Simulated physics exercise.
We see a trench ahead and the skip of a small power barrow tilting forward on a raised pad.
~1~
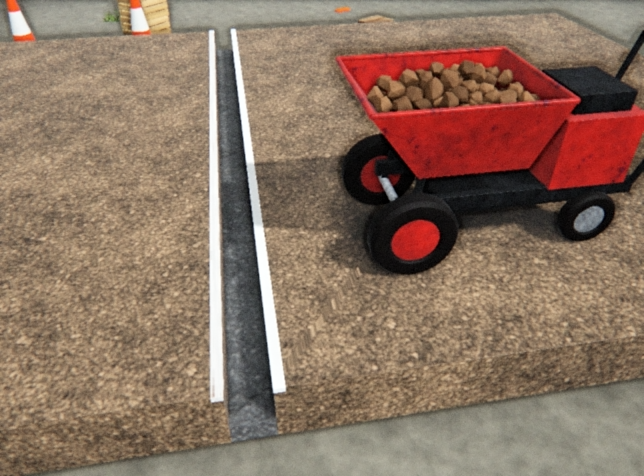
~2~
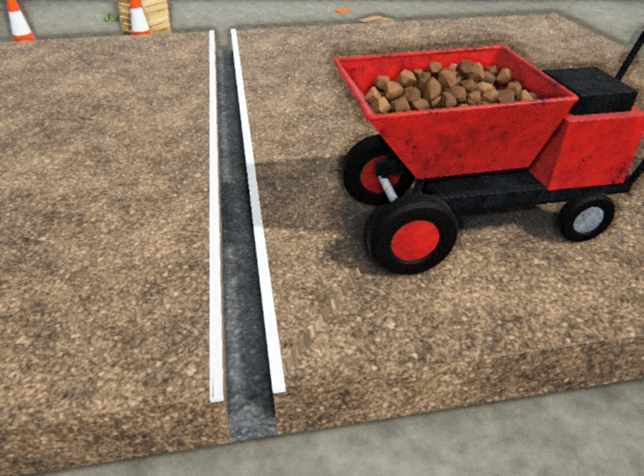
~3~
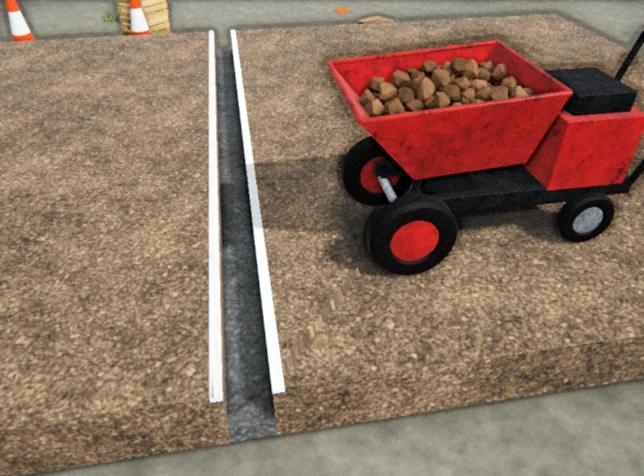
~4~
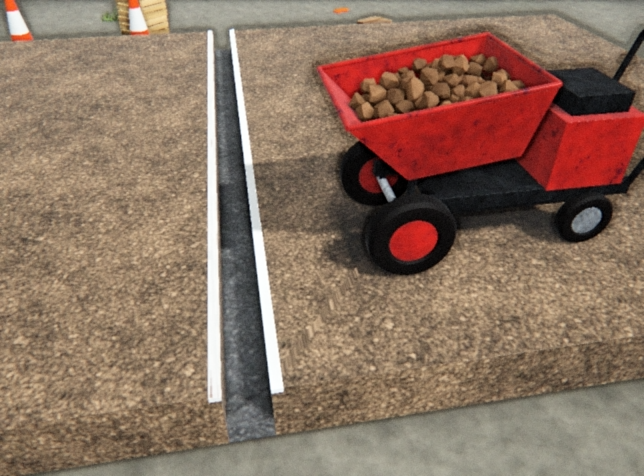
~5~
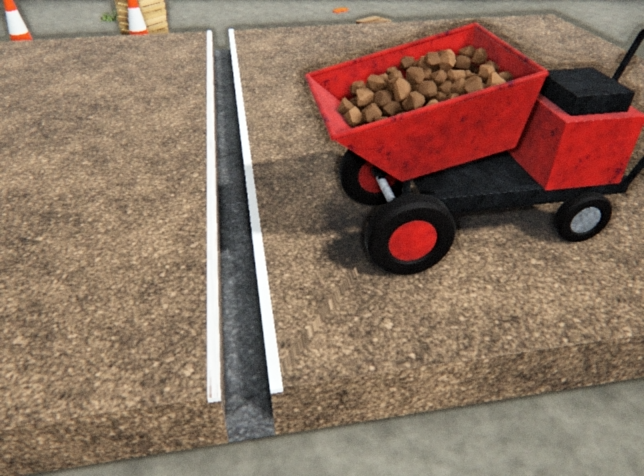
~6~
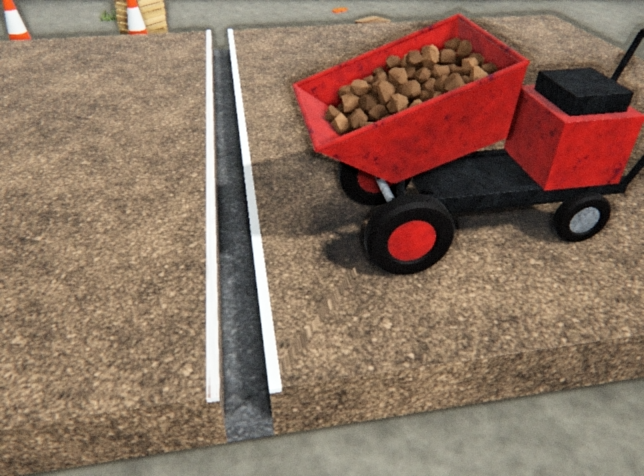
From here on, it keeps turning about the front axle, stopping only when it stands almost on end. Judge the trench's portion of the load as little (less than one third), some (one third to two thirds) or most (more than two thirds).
Some.
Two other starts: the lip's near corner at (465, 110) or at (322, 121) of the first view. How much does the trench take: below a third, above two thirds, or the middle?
First: Under a third. Second: Below one third.
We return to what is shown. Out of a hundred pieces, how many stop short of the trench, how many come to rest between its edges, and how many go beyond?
Out of a hundred, short 0, between 55, beyond 15.
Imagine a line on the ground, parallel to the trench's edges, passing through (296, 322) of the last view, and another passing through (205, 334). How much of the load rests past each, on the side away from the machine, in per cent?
In order: 70 per cent, then 10 per cent.
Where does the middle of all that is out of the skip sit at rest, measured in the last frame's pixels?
Once nothing moves, the middle sits near (228, 248).
Soon after the last picture, skip tipped steeply; all in the skip.
A little later, skip tipped right over; most in the skip; a stray few short of the trench; about a quarter in or heaped over the trench; a stray few beyond it; a stray few falling.
Later still, skip tipped right over; about a third in the skip; a stray few short of the trench; about half in or heaped over the trench; about a quarter beyond it.
At rest, skip tipped right over; about a quarter in the skip; a stray few short of the trench; about half in or heaped over the trench; about a quarter beyond it.
